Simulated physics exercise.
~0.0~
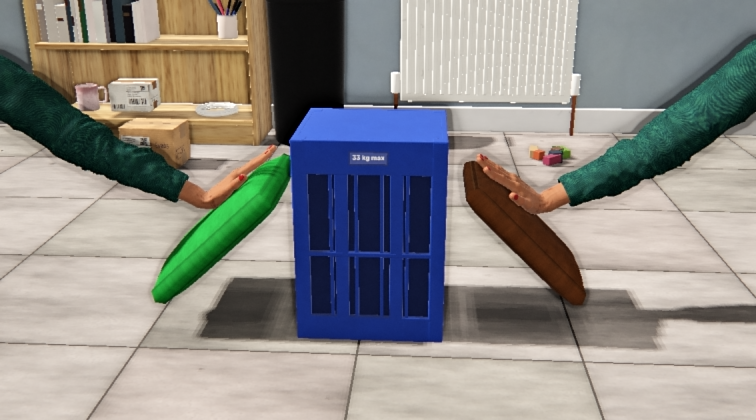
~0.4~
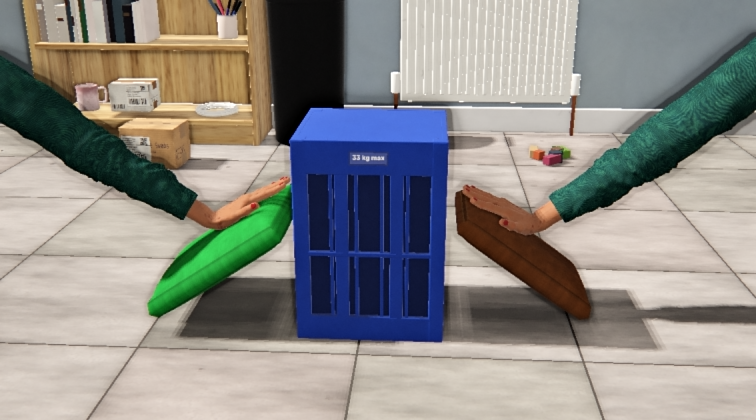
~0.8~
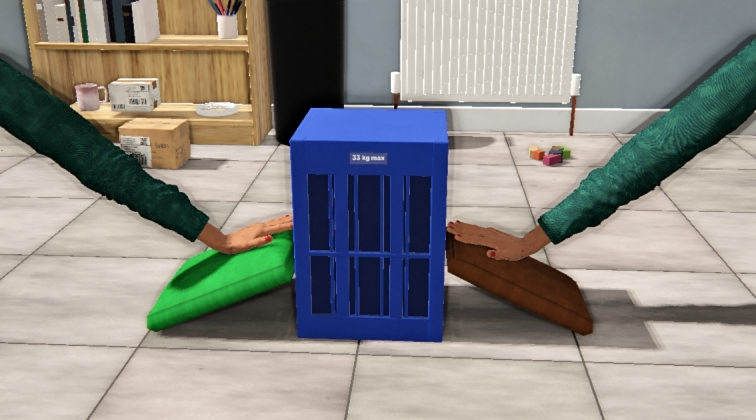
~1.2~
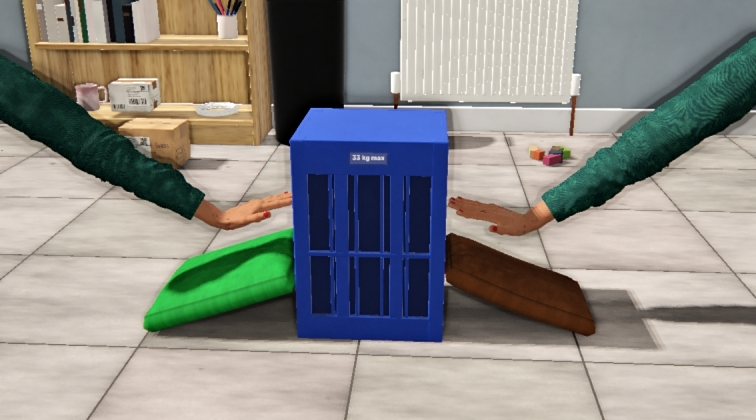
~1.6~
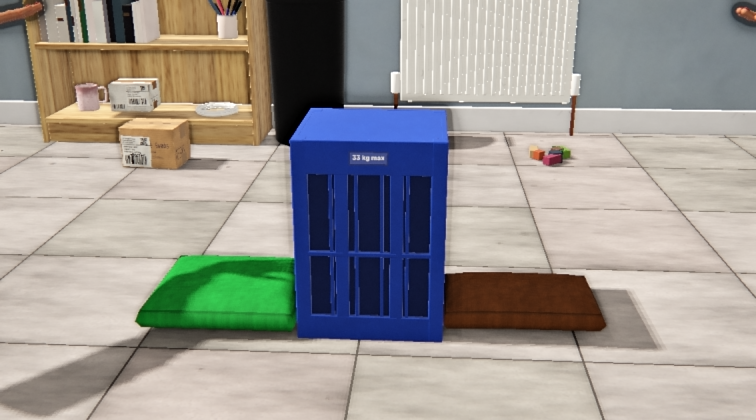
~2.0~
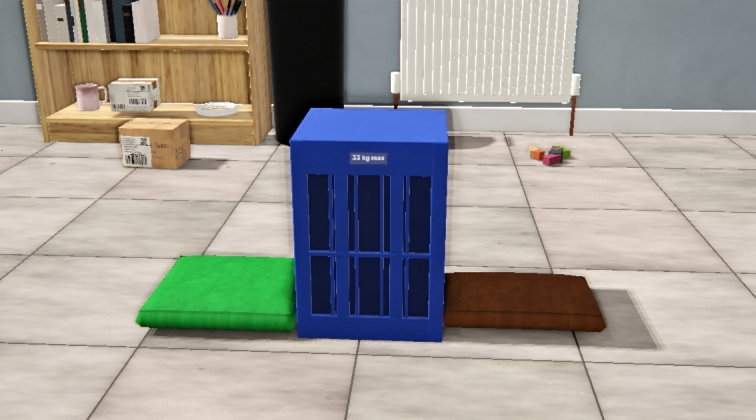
At first, two hands in dark green sleeves hold a green cushion and a brown soft bag at a steep tilt against the left and right sides of a blue crate on a tiled floor. Both soft things sink lower along the crate, their tilt growing shallower, with the hands following them down. The hands then let go and draw back, leaving each still leaning slightly against the crate. Once the arms pull away, the cushion and the bag slump down. They end lying flat on the floor, one on either side of the unmoved crate.
